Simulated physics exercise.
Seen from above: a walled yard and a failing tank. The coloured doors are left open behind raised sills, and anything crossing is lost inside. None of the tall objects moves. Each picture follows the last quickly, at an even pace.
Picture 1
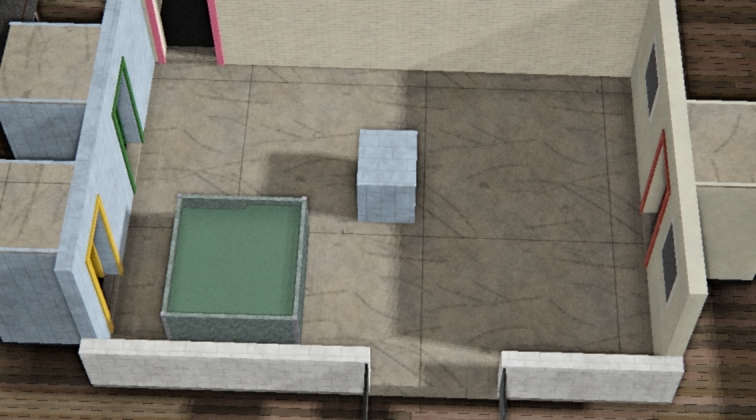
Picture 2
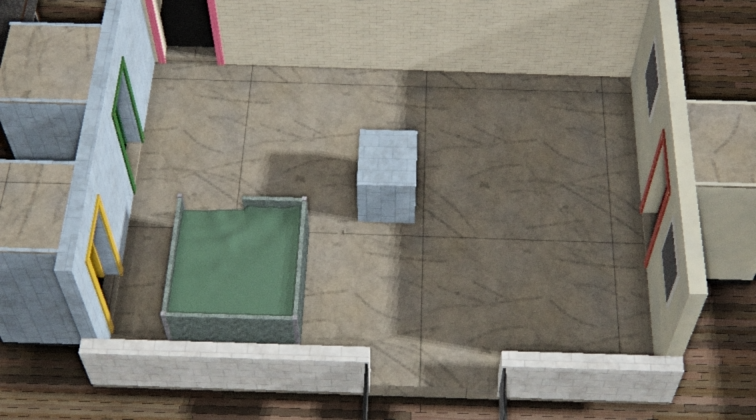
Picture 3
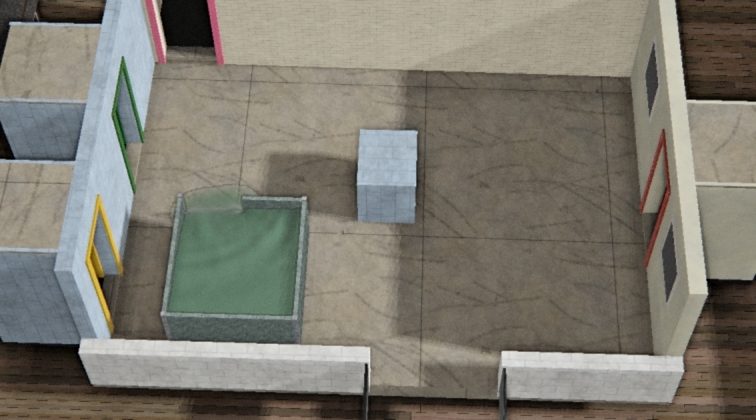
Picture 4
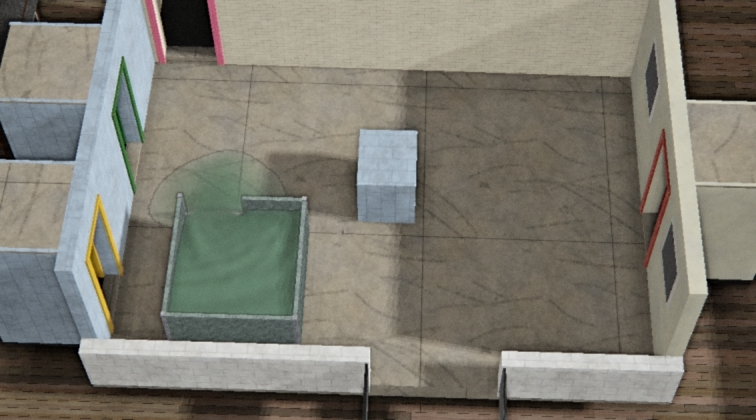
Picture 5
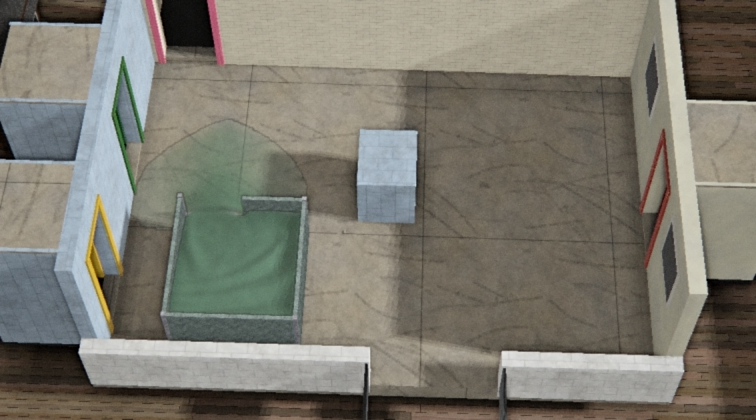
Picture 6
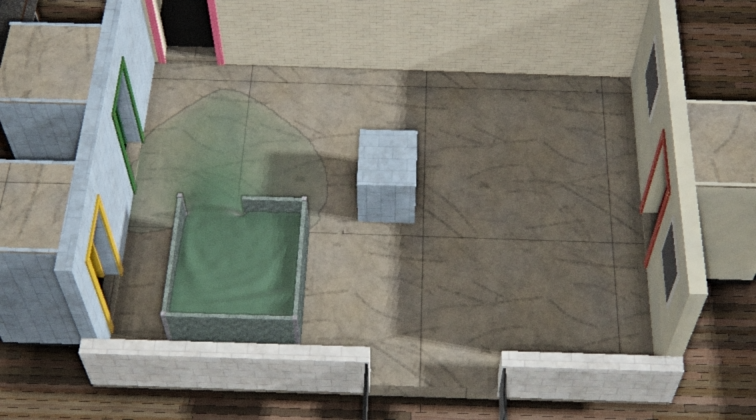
Green water poured through a gap in the far side of a square tank and fanned out across the walled yard's floor toward the back wall, while the pale block nearby stayed still.
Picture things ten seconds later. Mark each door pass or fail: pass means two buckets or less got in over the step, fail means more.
Yellow door - pass, green door - fail, pink door - fail, red door - fail.
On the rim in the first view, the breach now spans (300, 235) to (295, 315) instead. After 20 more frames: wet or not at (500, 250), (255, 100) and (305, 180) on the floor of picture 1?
Sequence: Wetted / spared / spared.
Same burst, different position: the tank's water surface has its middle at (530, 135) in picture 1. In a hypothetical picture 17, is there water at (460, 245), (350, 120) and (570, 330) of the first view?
Spot one is not touched, spot two is touched, spot three is not touched.
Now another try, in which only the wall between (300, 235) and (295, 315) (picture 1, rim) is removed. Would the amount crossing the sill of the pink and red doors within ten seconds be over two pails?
Against the threshold, pink misses it and red beats it.
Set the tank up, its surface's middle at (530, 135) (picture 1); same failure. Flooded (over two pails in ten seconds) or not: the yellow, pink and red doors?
The yellow one exceeds the limit, the pink one stays within the limit, and the red one exceeds the limit.
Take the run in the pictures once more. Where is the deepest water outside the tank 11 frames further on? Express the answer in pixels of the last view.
Close to (164, 77), I'd say.
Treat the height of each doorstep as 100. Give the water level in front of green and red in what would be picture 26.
I'd put it at close to 230 and 0 per cent.
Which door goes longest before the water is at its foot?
The one in yellow.
A moment on, water covers 25 % of the floor; the yellow door not reached, the green door over two buckets in, the pink door under two buckets in, the red door not reached.
Next, water covers 30 % of the floor; the yellow door not reached, the green door far over two buckets in, the pink door far over two buckets in, the red door not reached.
Then, water covers 40 % of the floor; the yellow door not reached, the green door far over two buckets in, the pink door far over two buckets in, the red door not reached.
Later, water covers 60 % of the floor; the yellow door not reached, the green door far over two buckets in, the pink door far over two buckets in, the red door wet at the sill, nothing in.
In the end, water covers 85 % of the floor; the yellow door wet at the sill, nothing in, the green door far over two buckets in, the pink door far over two buckets in, the red door over two buckets in.
